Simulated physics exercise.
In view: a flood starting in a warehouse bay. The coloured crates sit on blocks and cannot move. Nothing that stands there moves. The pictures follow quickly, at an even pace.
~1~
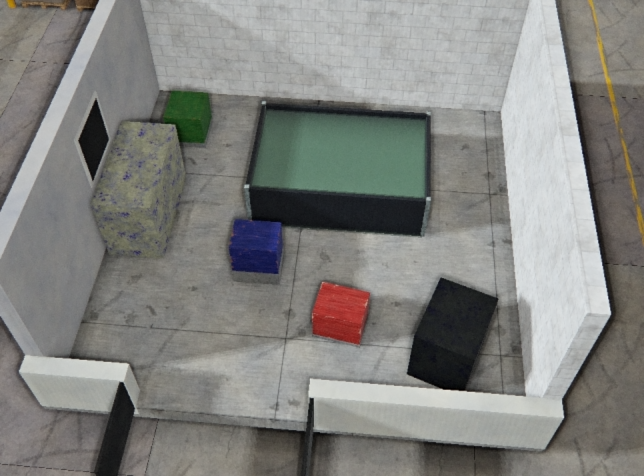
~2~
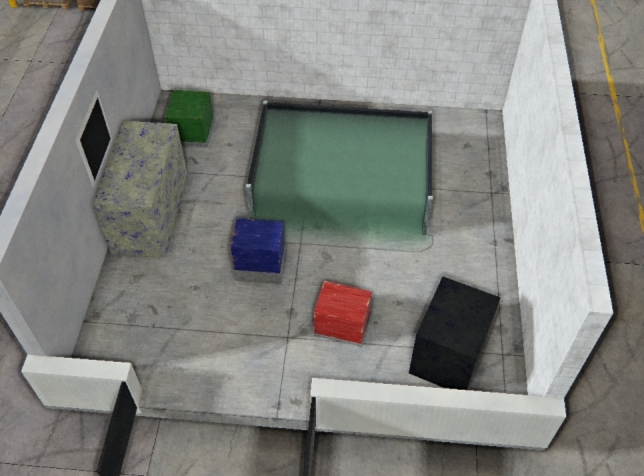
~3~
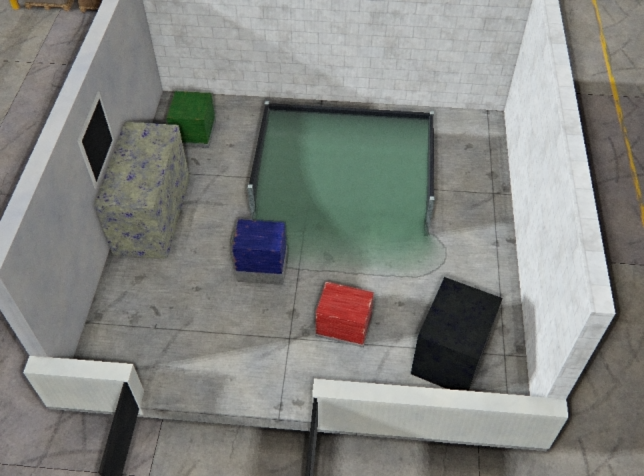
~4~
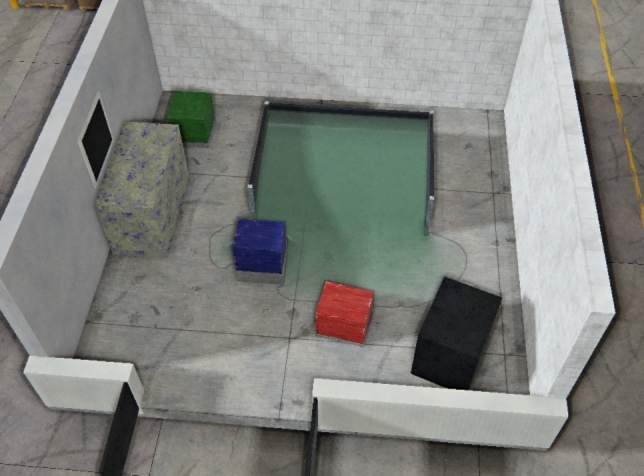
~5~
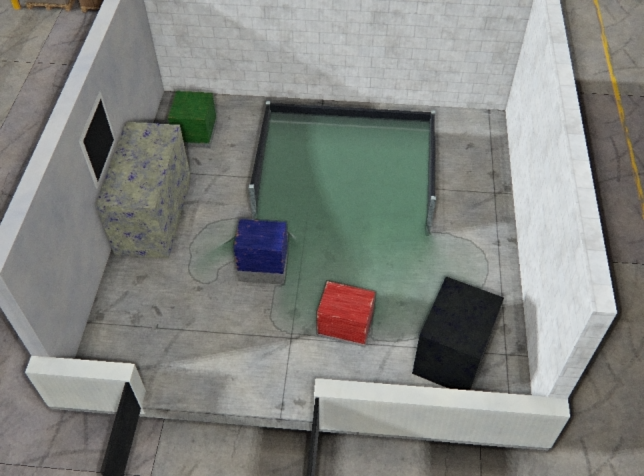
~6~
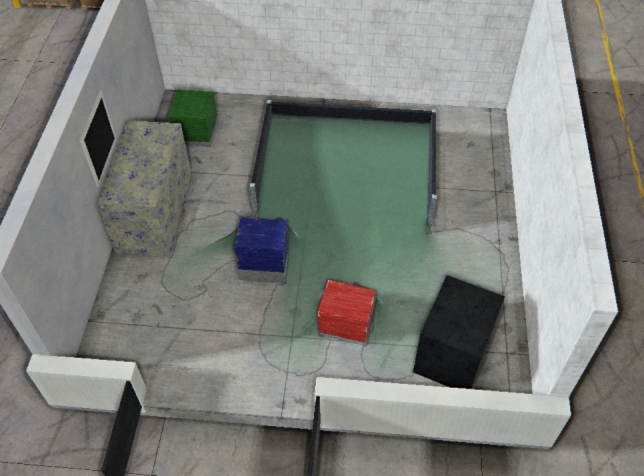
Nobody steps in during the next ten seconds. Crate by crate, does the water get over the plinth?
One by one: The blue crate gets wet; the green crate gets wet; the red crate gets wet.
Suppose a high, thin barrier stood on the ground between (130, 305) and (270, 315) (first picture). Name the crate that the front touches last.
That is the green-painted one.
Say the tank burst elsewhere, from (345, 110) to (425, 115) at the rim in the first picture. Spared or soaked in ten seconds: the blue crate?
In short: The blue one escapes it.
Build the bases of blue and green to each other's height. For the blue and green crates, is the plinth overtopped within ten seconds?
The blue crate ends up wet; the green crate stays dry.
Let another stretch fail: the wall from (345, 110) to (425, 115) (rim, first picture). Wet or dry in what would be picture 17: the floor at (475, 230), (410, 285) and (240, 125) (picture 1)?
In that order: Covered, not flooded, under water.
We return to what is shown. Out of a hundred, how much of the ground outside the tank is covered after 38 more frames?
Near 100 in a hundred.
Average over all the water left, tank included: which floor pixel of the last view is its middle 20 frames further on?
Roughly at (337, 272).
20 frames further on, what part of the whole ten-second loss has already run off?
Roughly 50 per cent.
A moment on, water covers 45 % of the floor; the blue crate water round its plinth, the green crate not reached, the red crate water round its plinth.
Next, water covers 60 % of the floor; the blue crate water round its plinth, the green crate water round its plinth, the red crate water round its plinth.
Then, water covers 85 % of the floor; the blue crate water round its plinth, the green crate water round its plinth, the red crate water round its plinth.
Later, water covers 100 % of the floor; the blue crate water round its plinth, the green crate water round its plinth, the red crate water round its plinth.
In the end, water covers 100 % of the floor; the blue crate was topped, the green crate was topped, the red crate was topped.
